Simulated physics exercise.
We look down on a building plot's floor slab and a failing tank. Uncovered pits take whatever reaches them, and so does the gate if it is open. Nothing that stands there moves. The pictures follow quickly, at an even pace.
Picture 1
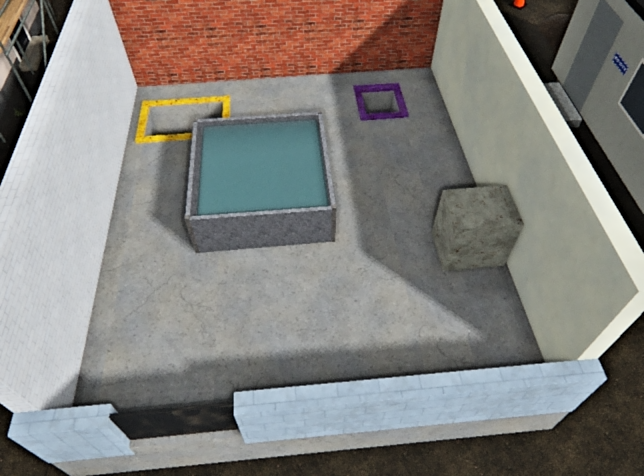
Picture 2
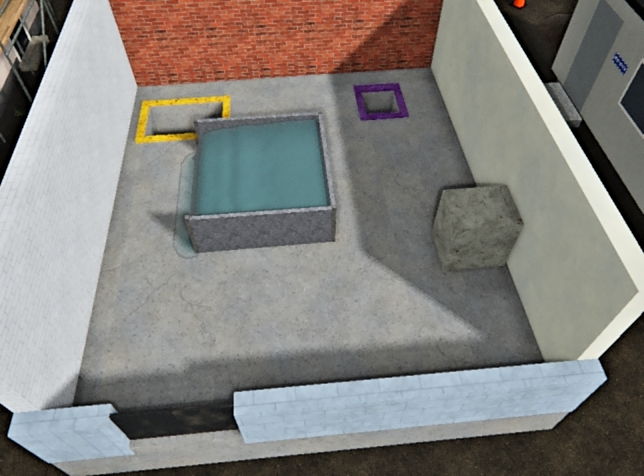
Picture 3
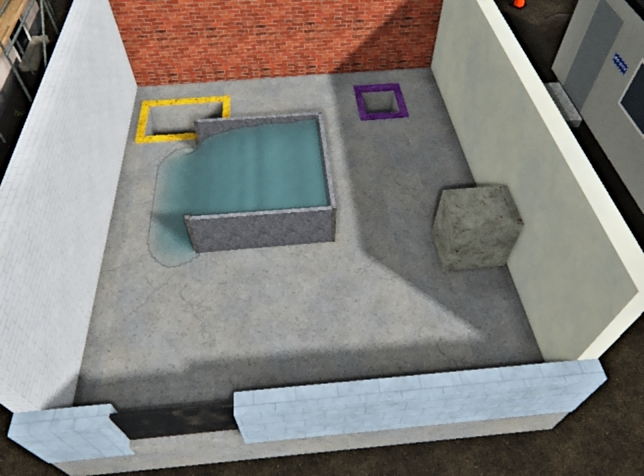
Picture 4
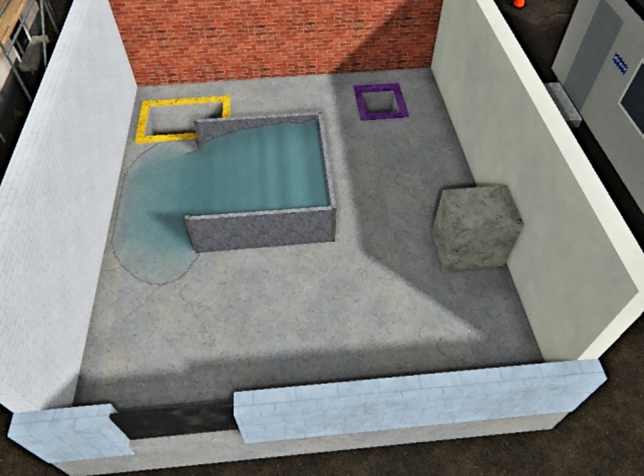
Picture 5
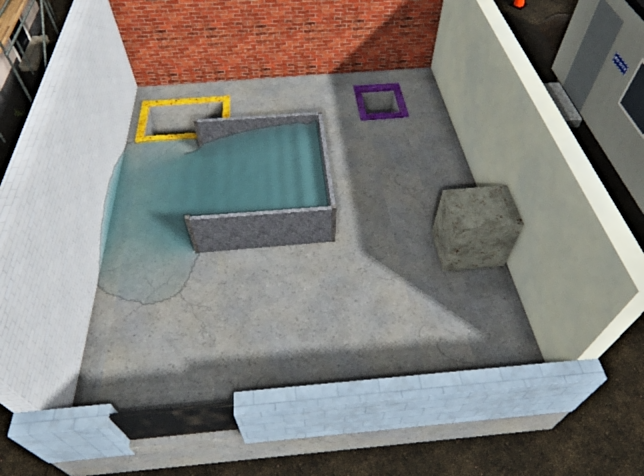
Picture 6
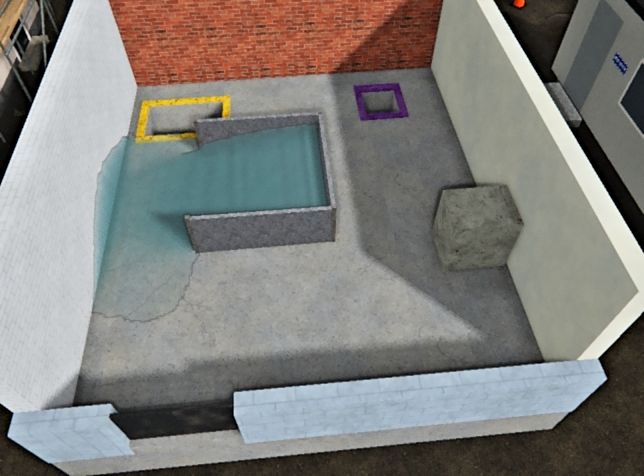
On a walled concrete floor slab seen from above, a square grey tank sits full of still, blue-green water. Its left side gives way and water pours out through the gap, spreading leftward in a rounded sheet. The water reaches the white left wall and spreads along its base.
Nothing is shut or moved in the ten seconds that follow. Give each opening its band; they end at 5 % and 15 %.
In the end: The gate takes under 5 %; the purple pit takes under 5 %; the yellow pit takes over 15 %.
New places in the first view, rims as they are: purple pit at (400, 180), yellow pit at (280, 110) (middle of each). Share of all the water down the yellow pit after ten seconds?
In per cent: Yellow 10.
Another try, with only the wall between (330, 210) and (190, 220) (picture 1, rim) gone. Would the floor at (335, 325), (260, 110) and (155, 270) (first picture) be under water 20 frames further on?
In turn: Covered, not flooded, awash.
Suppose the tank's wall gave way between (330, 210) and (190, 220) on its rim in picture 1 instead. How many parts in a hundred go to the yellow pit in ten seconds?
In per cent: Yellow 15.
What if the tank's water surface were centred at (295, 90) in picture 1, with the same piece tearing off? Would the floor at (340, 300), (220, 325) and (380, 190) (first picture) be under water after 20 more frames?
As listed: Free of water, wet, not flooded.
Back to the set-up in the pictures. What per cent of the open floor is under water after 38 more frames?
Close to 80 %.
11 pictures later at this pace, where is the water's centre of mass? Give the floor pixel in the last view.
I would point to (180, 216).
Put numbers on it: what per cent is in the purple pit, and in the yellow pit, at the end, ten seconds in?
In turn 0 and 26 per cent.
A moment on, water covers 20 % of the floor; the gate 0 %, the purple pit 0 %, the yellow pit 2 %.
Next, water covers 30 % of the floor; the gate 0 %, the purple pit 0 %, the yellow pit 9 %.
Then, water covers 50 % of the floor; the gate 0 %, the purple pit 0 %, the yellow pit 19 %.
Later, water covers 80 % of the floor; the gate 0 %, the purple pit 0 %, the yellow pit 25 %.
In the end, water covers 95 % of the floor; the gate 0 %, the purple pit 0 %, the yellow pit 26 %.
